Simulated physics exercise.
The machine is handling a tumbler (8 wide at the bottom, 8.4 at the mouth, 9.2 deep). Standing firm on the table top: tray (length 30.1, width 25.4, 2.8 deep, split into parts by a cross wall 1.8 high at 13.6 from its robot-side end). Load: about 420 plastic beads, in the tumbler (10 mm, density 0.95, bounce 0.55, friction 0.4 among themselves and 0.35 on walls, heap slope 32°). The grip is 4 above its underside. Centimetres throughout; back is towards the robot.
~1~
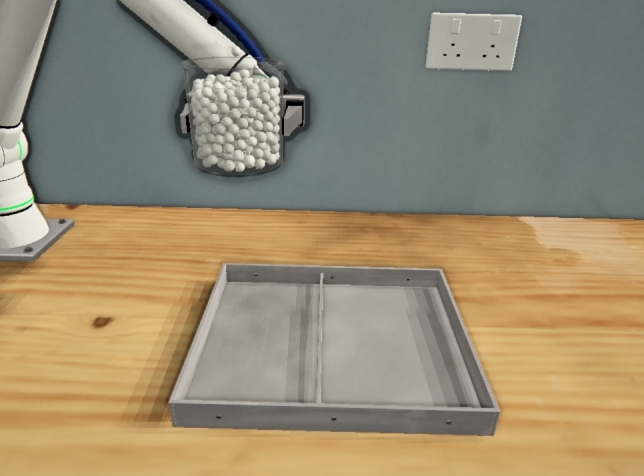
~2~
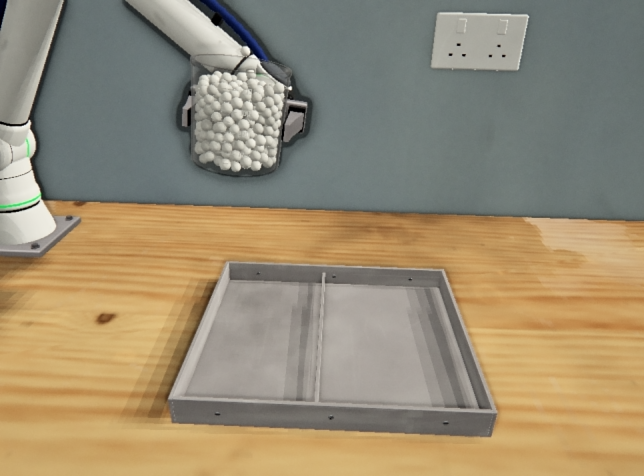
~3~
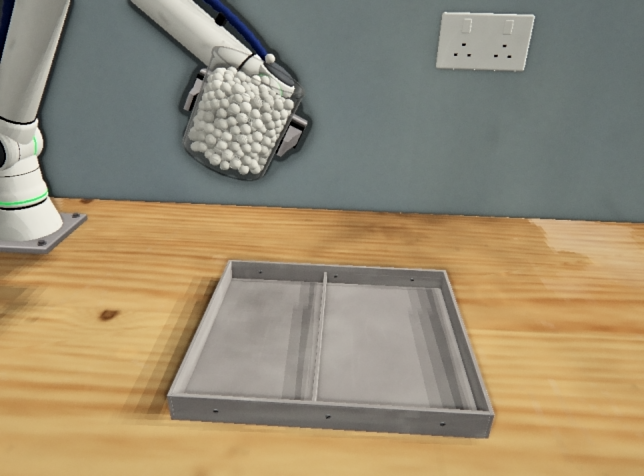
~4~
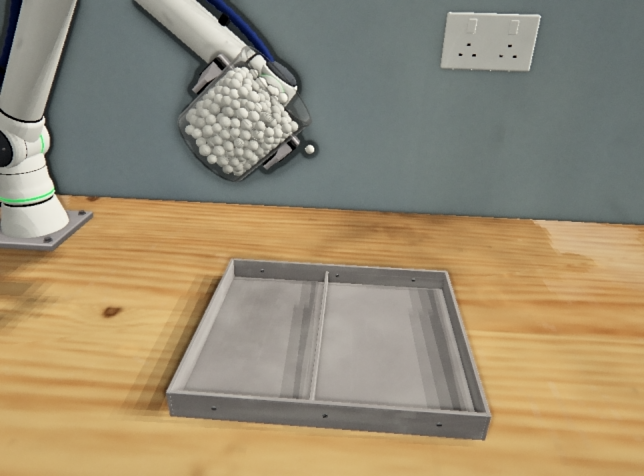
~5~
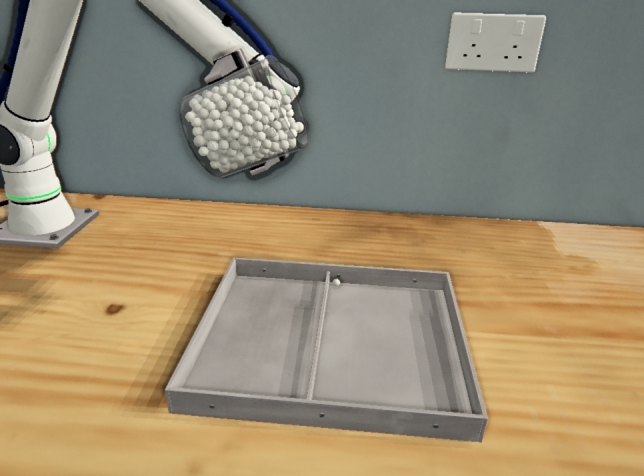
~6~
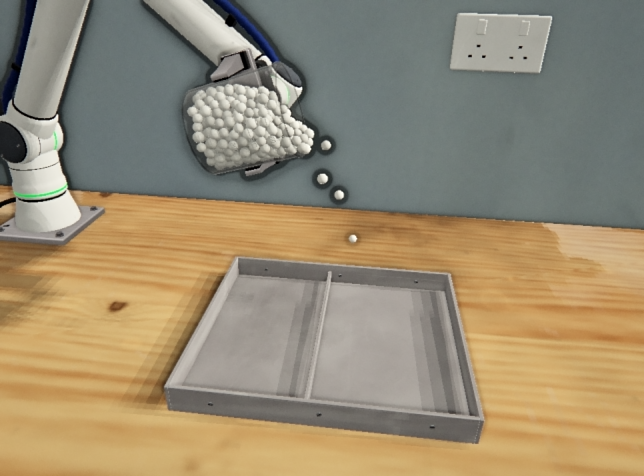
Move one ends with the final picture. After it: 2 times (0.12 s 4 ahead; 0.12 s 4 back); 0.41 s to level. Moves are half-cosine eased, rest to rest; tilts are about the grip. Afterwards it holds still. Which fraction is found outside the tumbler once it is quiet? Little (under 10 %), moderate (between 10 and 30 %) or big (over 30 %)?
A big share, over 30 %, ends outside the tumbler.
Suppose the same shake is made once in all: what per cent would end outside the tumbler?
Then about 40 per cent.
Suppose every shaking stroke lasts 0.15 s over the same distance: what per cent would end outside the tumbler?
Then about 45 per cent.
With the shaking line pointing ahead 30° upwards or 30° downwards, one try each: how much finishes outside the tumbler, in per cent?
Some 65 and 35 per cent.
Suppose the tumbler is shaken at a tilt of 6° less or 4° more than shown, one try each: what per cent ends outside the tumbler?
About 45 and 65 per cent.
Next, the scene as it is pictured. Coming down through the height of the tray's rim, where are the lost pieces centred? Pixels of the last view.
Near (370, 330).
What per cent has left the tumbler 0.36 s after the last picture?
Some 35 per cent.
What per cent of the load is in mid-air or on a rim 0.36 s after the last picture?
About 16 per cent.
Then, 0.36 s later, tilted 73° forward, highest piece 28 above the table; 276 in the tumbler, 72 in the far-side part, 1 in the robot-side part, 67 in flight or on a rim.
Then, 0.71 s later, tilted 29° forward, highest piece 30 above the table; 194 in the far-side part, 188 in the tumbler, 22 in the robot-side part, 8 on the table or floor, 4 in flight or on a rim.
Then, 1.09 s later, level, highest piece 28 above the table; 197 in the far-side part, 187 in the tumbler, 23 in the robot-side part, 8 on the table or floor, 1 in flight or on a rim.
Then, 2.14 s later, level, highest piece 28 above the table; 198 in the far-side part, 187 in the tumbler, 23 in the robot-side part, 8 on the table or floor.
At rest, 198 in the far-side part, 187 in the tumbler, 23 in the robot-side part, 8 on the table or floor. That is 55 % outside the tumbler.
